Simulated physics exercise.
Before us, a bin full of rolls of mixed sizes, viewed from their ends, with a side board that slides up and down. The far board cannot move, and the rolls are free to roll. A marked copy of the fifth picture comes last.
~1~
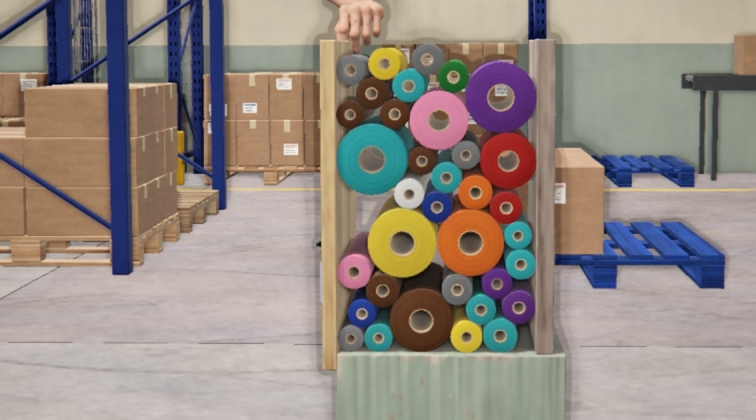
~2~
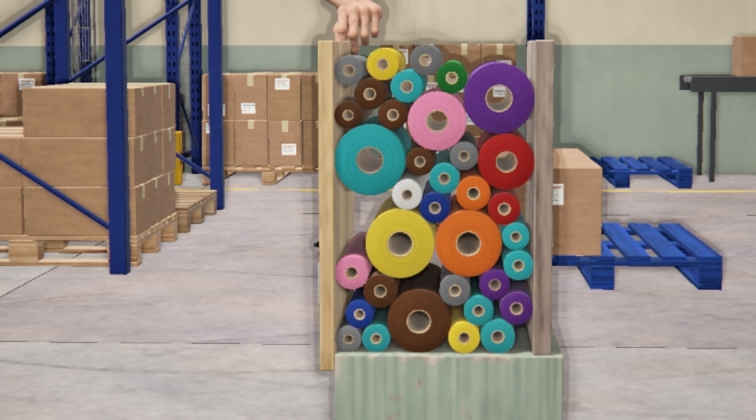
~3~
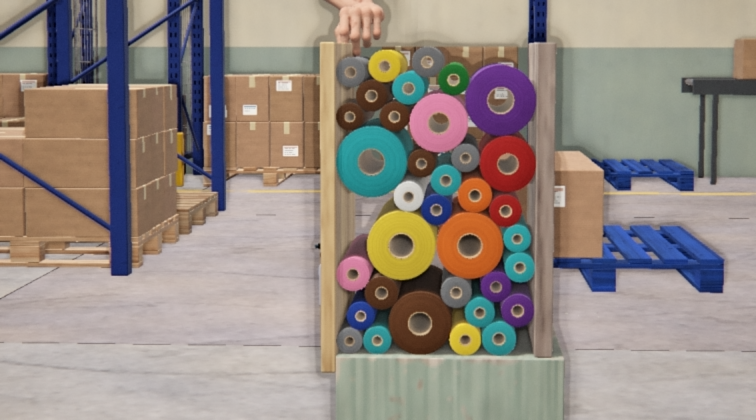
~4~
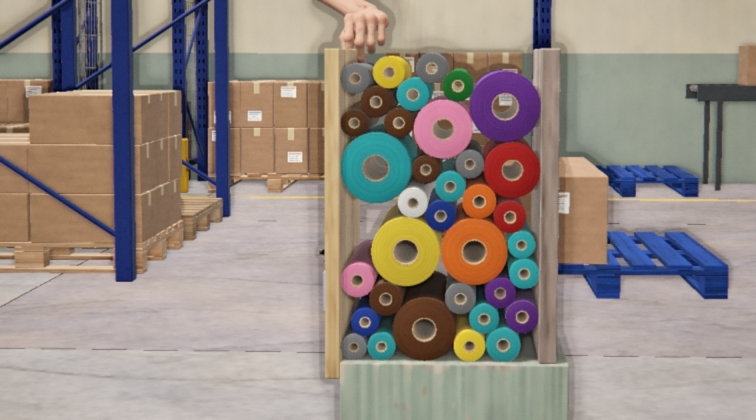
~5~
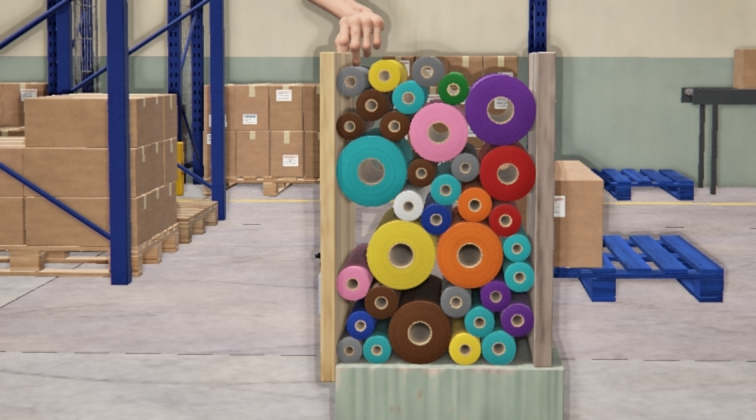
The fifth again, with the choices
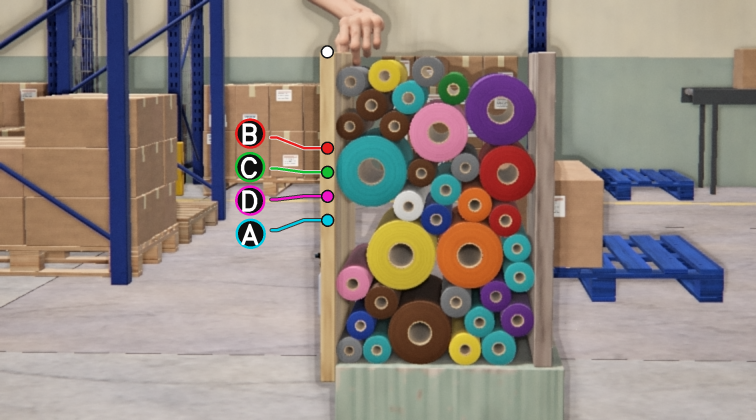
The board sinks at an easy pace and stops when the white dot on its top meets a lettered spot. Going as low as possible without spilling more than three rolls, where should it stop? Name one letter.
Mark B is as low as it can go.
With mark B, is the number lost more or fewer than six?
Fewer than six.
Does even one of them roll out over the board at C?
Yes, at C.
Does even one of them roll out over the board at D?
Yes.
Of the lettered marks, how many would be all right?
One of them.
On the marked copy, A at (328, 221); B at (328, 148); C at (328, 172); D at (328, 196); the white dot at (327, 52).
Following B. Soon after the start, top of the board (335, 97).
Later, top of the board (335, 147).
In the end, top of the board (335, 148), two out over the board.
As for the rest, A more than three out over the board; C more than three out over the board; D more than three out over the board.
